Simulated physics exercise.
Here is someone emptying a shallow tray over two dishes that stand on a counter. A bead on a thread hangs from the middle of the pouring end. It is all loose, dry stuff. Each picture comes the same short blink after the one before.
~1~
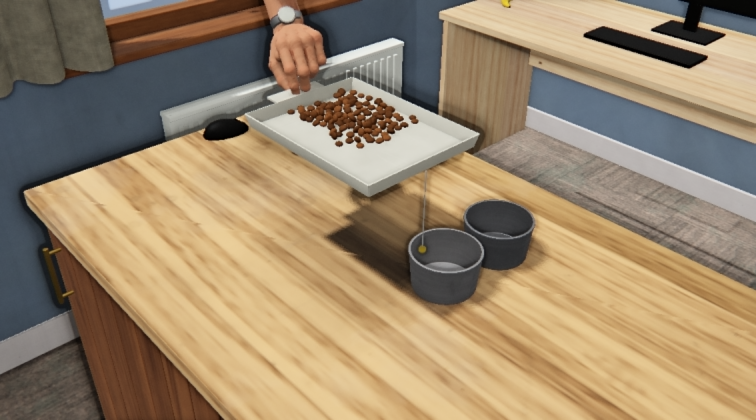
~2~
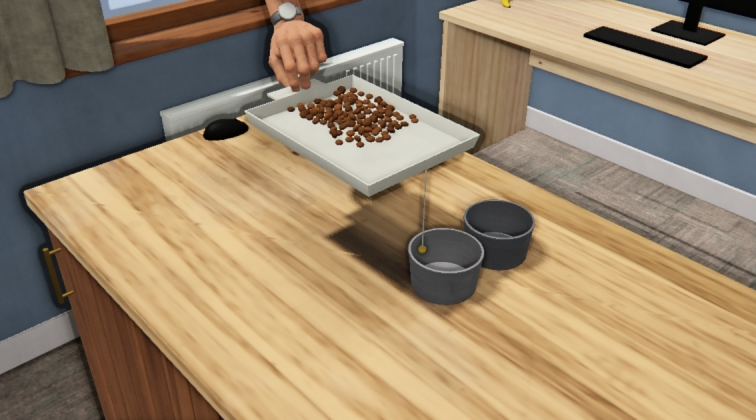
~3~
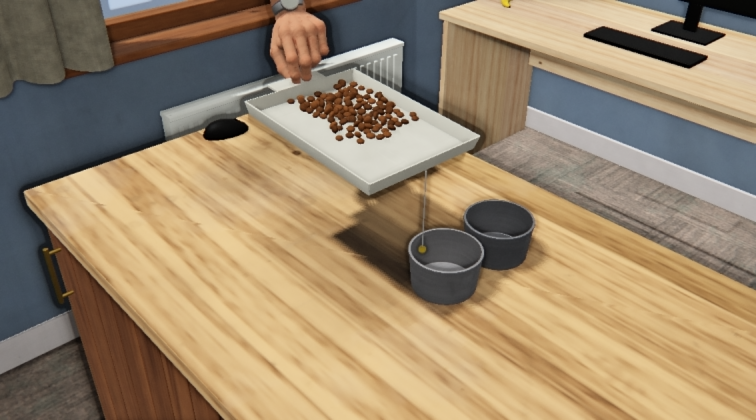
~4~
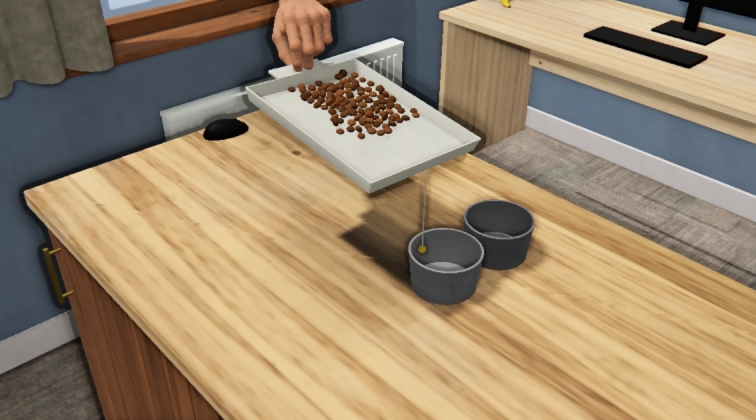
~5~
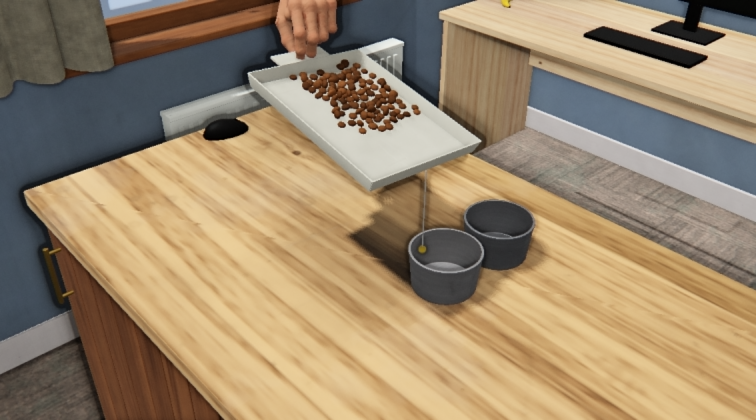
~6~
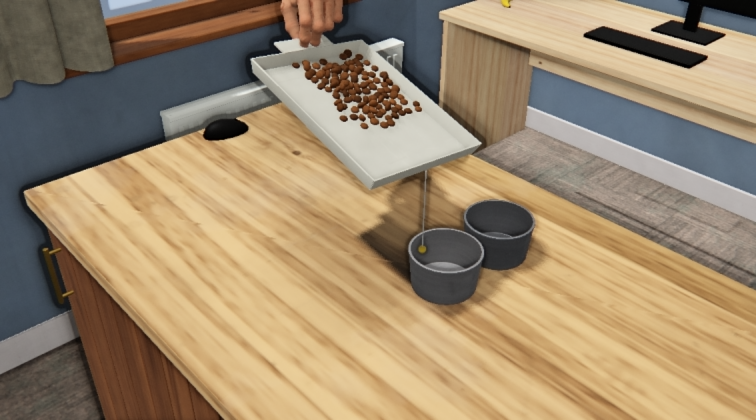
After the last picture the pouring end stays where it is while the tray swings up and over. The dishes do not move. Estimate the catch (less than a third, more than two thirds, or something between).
Together they catch between a third and two thirds.
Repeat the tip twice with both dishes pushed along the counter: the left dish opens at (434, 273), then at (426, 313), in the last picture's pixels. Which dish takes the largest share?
One: The right-hand dish. Two: The dish on the right.
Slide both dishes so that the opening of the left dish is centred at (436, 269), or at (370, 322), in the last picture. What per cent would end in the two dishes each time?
Near 70 % and 0 %.
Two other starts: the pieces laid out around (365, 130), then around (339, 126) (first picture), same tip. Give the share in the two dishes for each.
The first gives 70 %, the second 60 %.
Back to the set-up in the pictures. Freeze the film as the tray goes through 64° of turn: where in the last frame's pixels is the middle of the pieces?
Close to (459, 151).
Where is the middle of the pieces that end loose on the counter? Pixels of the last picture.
Roughly at (527, 298).
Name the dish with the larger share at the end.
The winner is the left one.
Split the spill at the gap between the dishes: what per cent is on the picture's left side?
About 10 per cent.
Soon after the last picture, tray tipped steeply; most on the tray; about a quarter in the air.
A little later, tray tipped past a quarter turn; about a quarter on the tray; about a quarter in the left dish; a small part in the right dish; about a third outside both; a small part in the air.
Later still, tray tipped past a quarter turn; about half in the left dish; a small part in the right dish; about half outside both.
At rest, tray tipped past a quarter turn; about half in the left dish; a small part in the right dish; about half outside both.
